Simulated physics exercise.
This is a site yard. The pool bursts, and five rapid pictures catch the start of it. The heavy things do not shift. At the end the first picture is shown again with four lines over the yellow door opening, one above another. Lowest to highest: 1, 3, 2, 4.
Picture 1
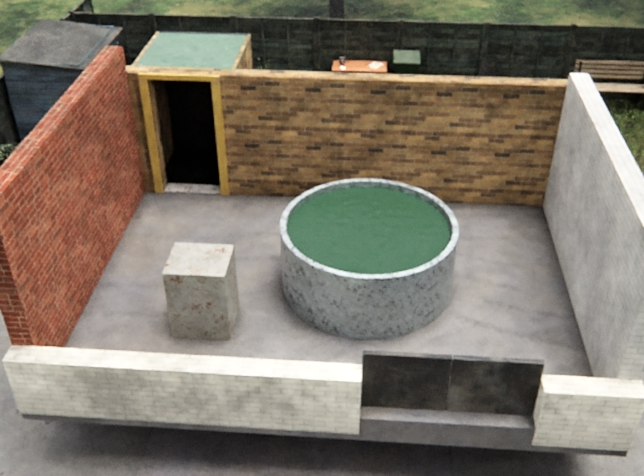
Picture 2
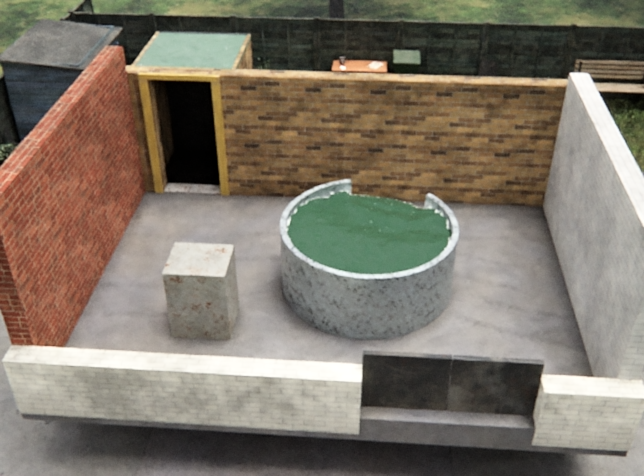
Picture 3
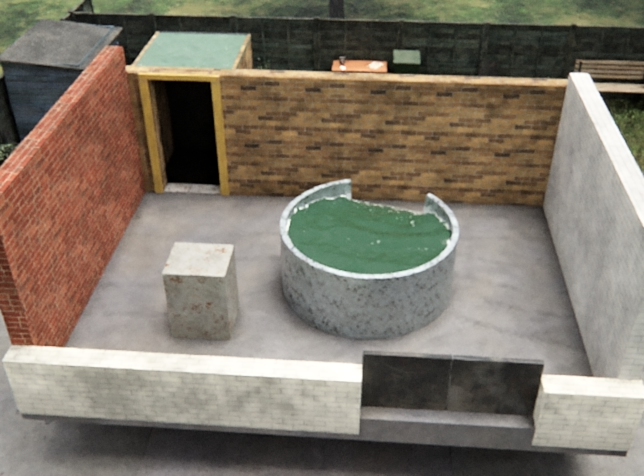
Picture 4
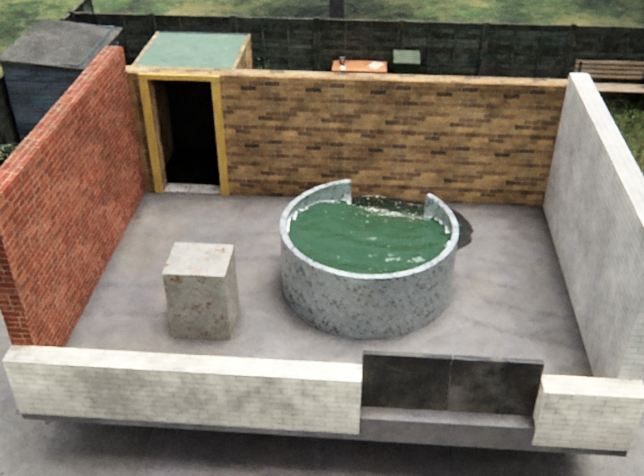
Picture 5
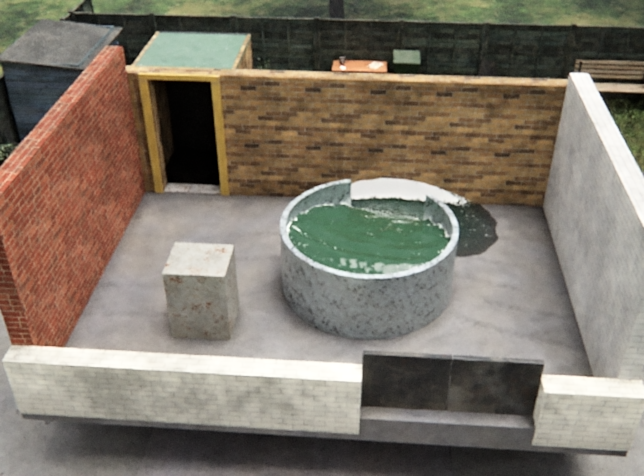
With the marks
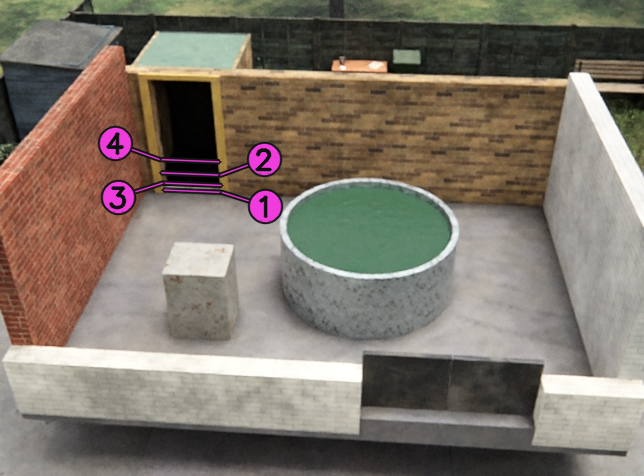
A round, speckled grey pool of green water stands near the middle of a walled site yard, seen from high up by a still camera. A rusty-stained pale block sits to its left, with a red brick wall, a yellow doorway, tan brick behind and pale walls around. The pool's back rim opens, the water ripples and sinks, and a dark wet patch spreads behind it to the right.
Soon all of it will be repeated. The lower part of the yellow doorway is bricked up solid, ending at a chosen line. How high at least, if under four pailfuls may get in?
That is mark 3.
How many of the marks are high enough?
Three.
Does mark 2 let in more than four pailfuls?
No, not at all.
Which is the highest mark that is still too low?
That is mark 1.
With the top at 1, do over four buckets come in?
Yes, it does.
In magenta, 1 at (192, 191); 2 at (190, 174); 3 at (191, 184); 4 at (189, 160); from the bottom up 1, 3, 2, 4.
For mark 1, about 13 bucketfuls get in.
For mark 2, nothing gets over.
For mark 3, a splash gets over, under a bucket.
For mark 4, nothing gets over.
